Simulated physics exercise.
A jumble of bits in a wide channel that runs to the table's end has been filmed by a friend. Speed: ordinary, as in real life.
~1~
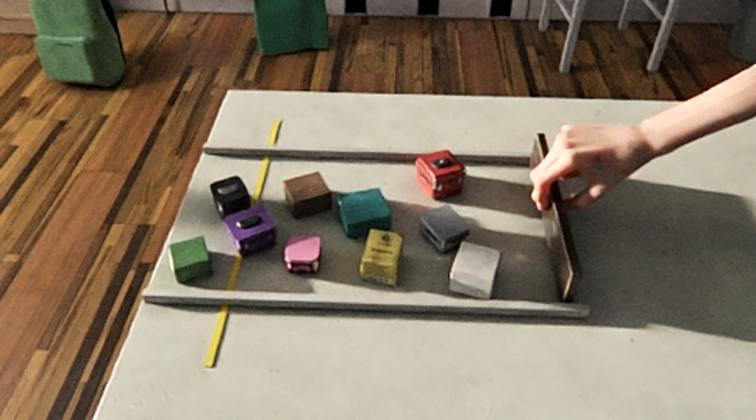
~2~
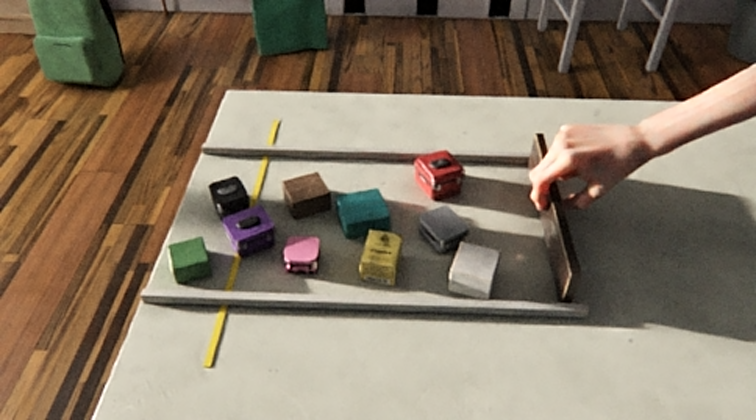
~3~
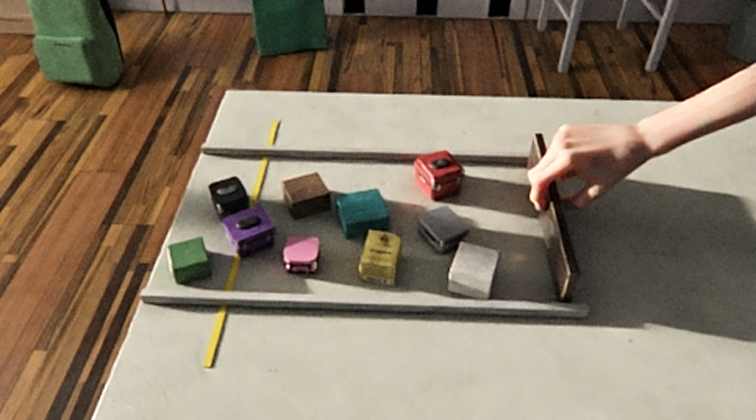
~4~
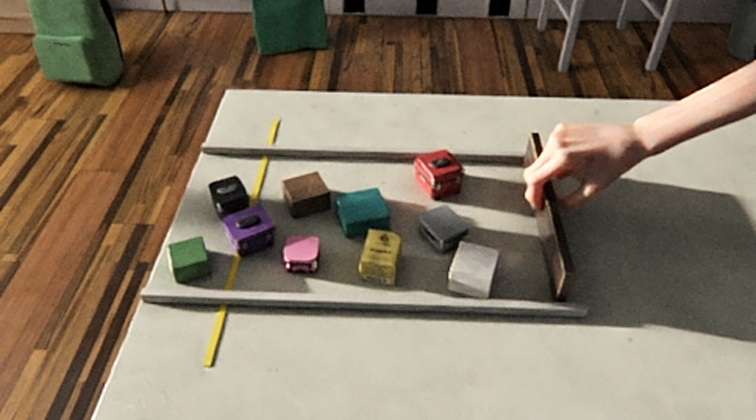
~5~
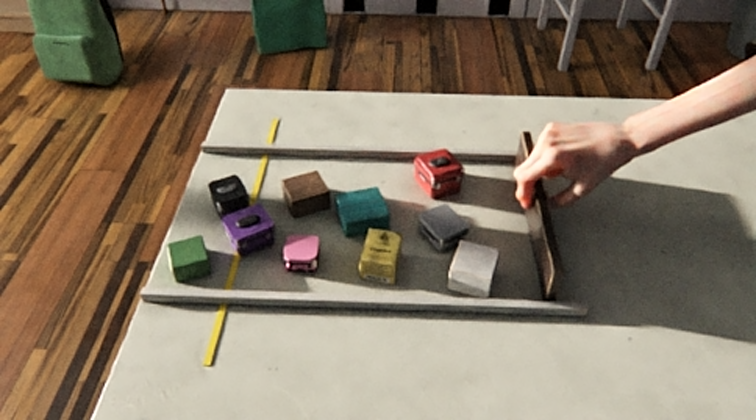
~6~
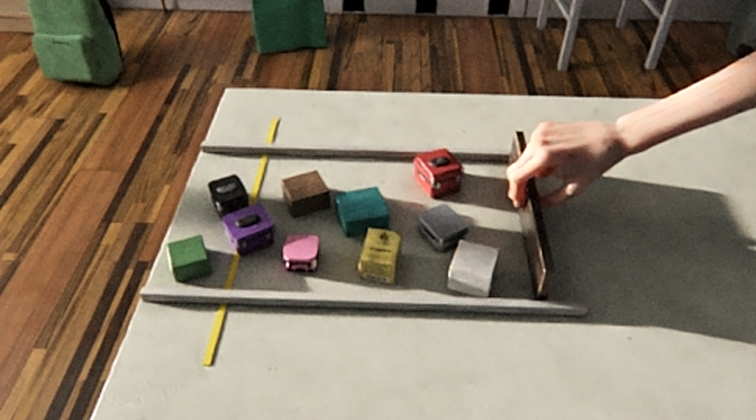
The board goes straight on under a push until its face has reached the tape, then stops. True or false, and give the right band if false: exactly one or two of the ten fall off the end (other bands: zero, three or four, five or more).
False, three or four fall off.
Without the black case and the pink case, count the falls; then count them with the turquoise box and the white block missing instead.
Try 1: 1; try 2: 1.
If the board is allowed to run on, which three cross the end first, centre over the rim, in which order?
It runs the green block, the black case, and lastly the pink case.
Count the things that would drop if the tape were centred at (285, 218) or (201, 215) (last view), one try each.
Ending up on the floor: First try 1, second try 7.
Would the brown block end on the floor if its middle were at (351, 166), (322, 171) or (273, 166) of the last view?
Results in order - still up; still up; still up.
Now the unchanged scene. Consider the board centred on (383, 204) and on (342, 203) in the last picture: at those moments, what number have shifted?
At the first point the count is 7, at the second it's 9.
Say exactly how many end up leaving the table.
The answer: 3 exactly.
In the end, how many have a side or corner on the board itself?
That makes 3.
Soon after, none off yet; green block at rest near (189, 258); black case at rest near (229, 197); purple case at rest near (249, 230).
After that, none off yet; green block at rest near (189, 258); black case at rest near (229, 197); purple case at rest near (247, 229).
And then, none off yet; green block displaced about its own width near (154, 255); black case displaced about its own width near (192, 192); purple case displaced about its own width near (210, 222).
In the end, the number that fall off is three or four; gone, pink case, black case and green block.
